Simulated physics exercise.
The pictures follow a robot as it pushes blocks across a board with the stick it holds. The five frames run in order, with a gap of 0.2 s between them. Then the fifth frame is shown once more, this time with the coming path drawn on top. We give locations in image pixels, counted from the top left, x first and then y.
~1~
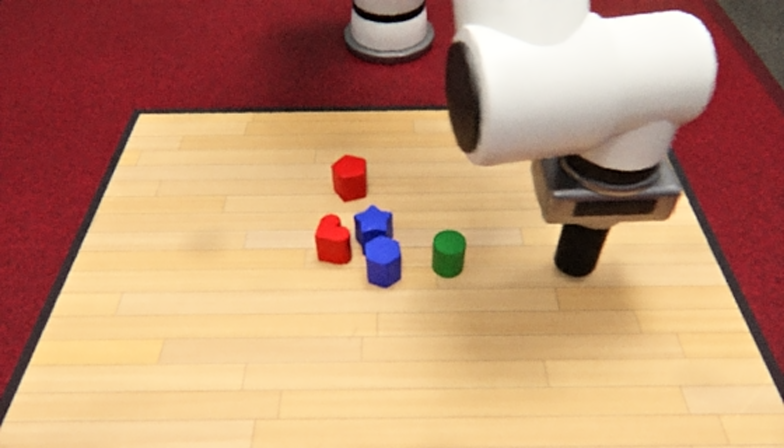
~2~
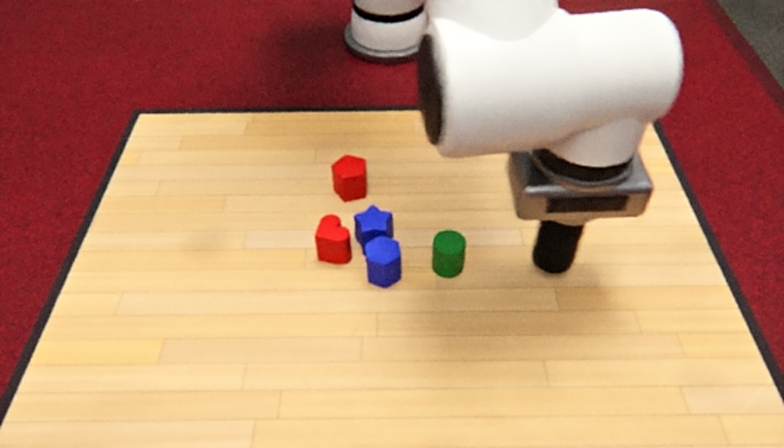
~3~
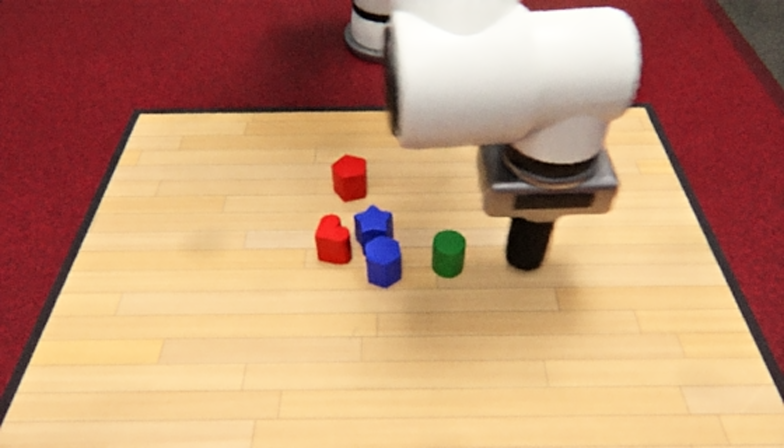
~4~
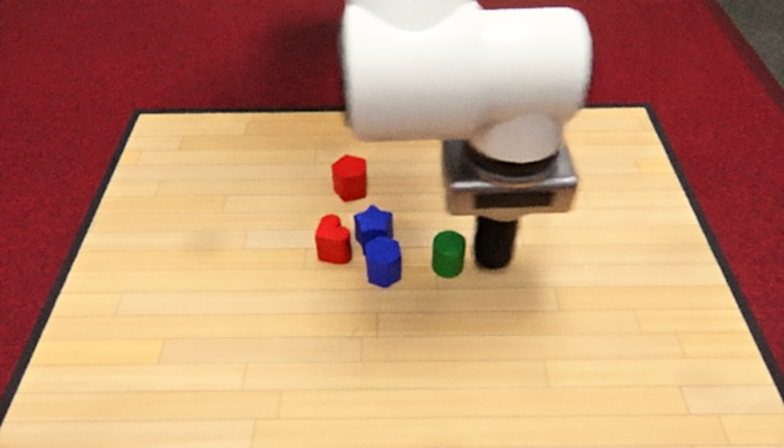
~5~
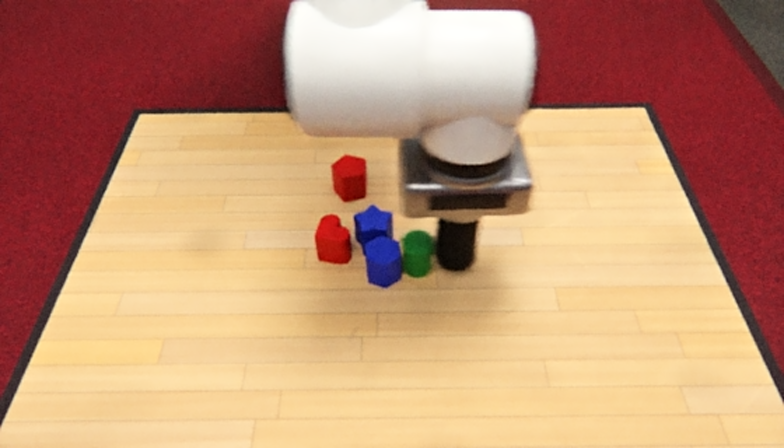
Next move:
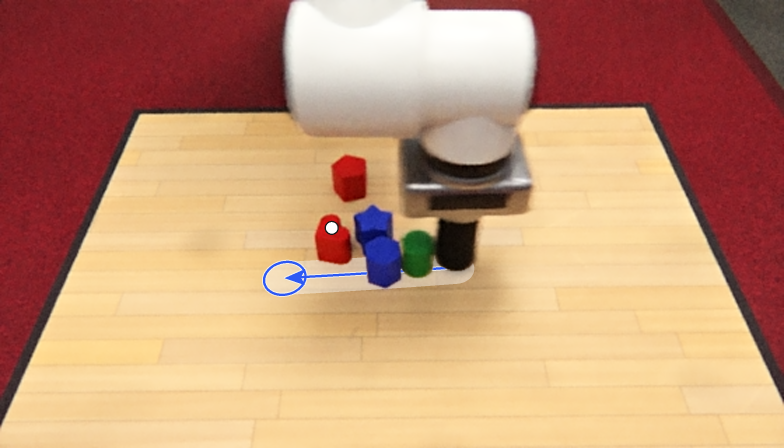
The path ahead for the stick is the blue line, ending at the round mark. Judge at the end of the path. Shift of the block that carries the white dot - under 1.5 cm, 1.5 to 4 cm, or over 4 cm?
It moves quite far, over 4 cm.
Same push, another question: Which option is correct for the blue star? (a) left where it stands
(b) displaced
The answer is b.
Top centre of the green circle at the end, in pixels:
About (268, 228).
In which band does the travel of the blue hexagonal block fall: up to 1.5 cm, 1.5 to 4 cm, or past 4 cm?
The answer is over 4 cm.
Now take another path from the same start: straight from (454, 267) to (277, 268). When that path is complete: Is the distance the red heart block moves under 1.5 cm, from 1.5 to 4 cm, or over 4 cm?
Beyond 4 cm.
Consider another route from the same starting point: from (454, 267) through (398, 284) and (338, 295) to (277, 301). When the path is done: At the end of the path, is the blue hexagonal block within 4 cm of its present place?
No, it doesn't check out.
Path on the board, from (454, 267) to (285, 278); the dot is on the red heart block.
On the path given first. One third of the way, stick (398, 261); blue star (359, 212), turned 50° clockwise; blue hexagonal block (333, 257), turned 60° anticlockwise; green circle (362, 238).
Two thirds of the way, stick (340, 264); red heart block (295, 211), turned 45° clockwise; blue star (357, 211), turned 65° clockwise; blue hexagonal block (301, 264); green circle (309, 234).
At the end, stick (282, 267); red heart block (287, 204), turned 90° clockwise; blue star (357, 211), turned 65° clockwise; blue hexagonal block (249, 278), turned 170° anticlockwise; green circle (268, 228).
